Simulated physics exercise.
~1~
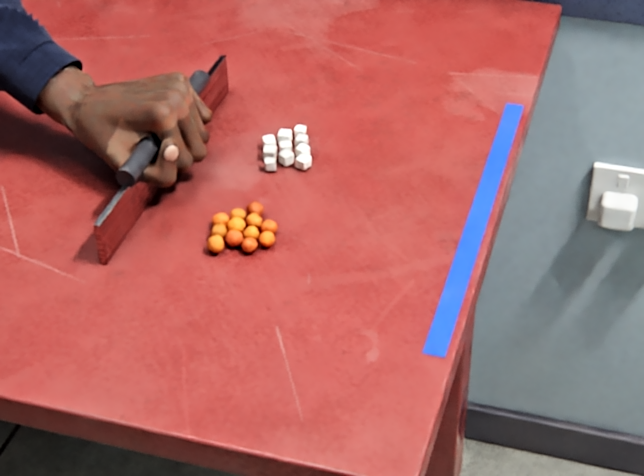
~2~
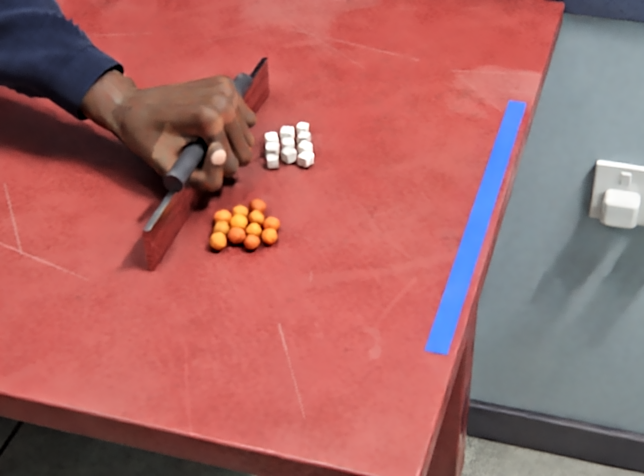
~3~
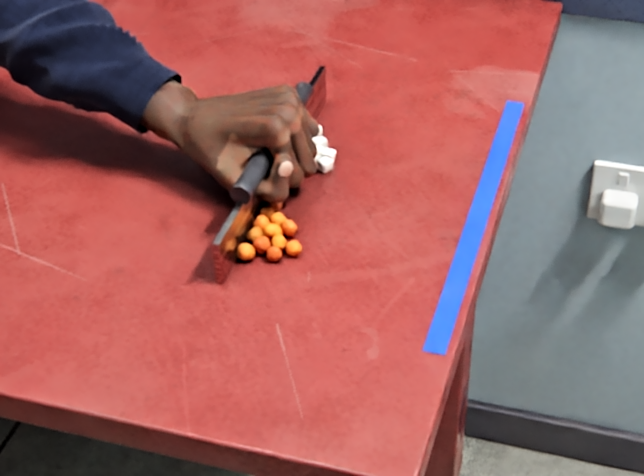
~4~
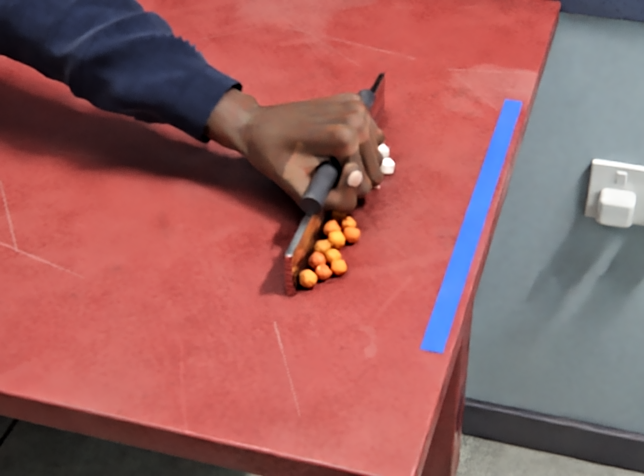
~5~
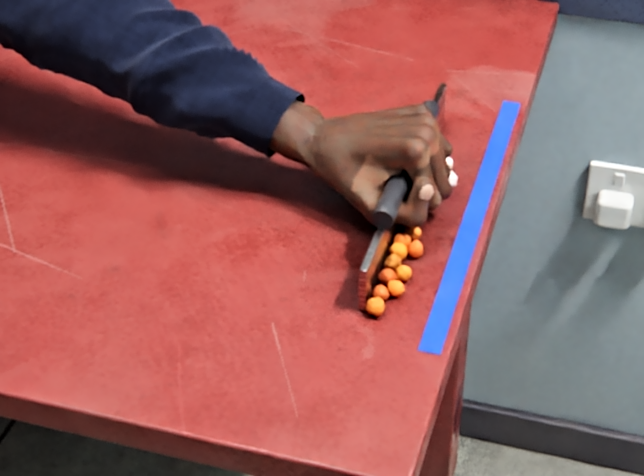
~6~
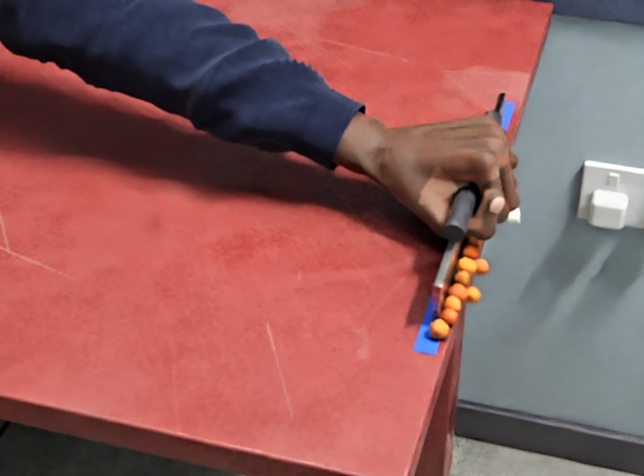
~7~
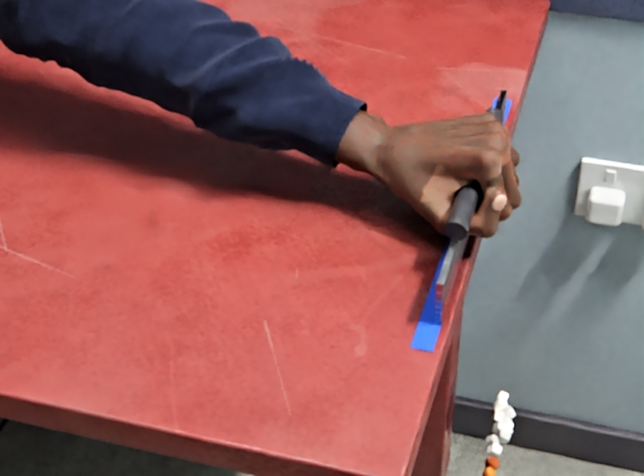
A dark-sleeved arm reaches from the left across a scratched red table, seen from above at a slight angle, its hand gripping a scraper with a dark handle. Ahead of the blade sit a nearer cluster of small orange balls and a farther cluster of white cubes, with blue tape along the right edge and a grey wall with a white socket beyond. The hand slides the scraper right, gathering both clusters and pushing them along the blade. It stops at the tape as the pieces begin spilling over the edge. Finally both clusters drop off the table towards the floor.
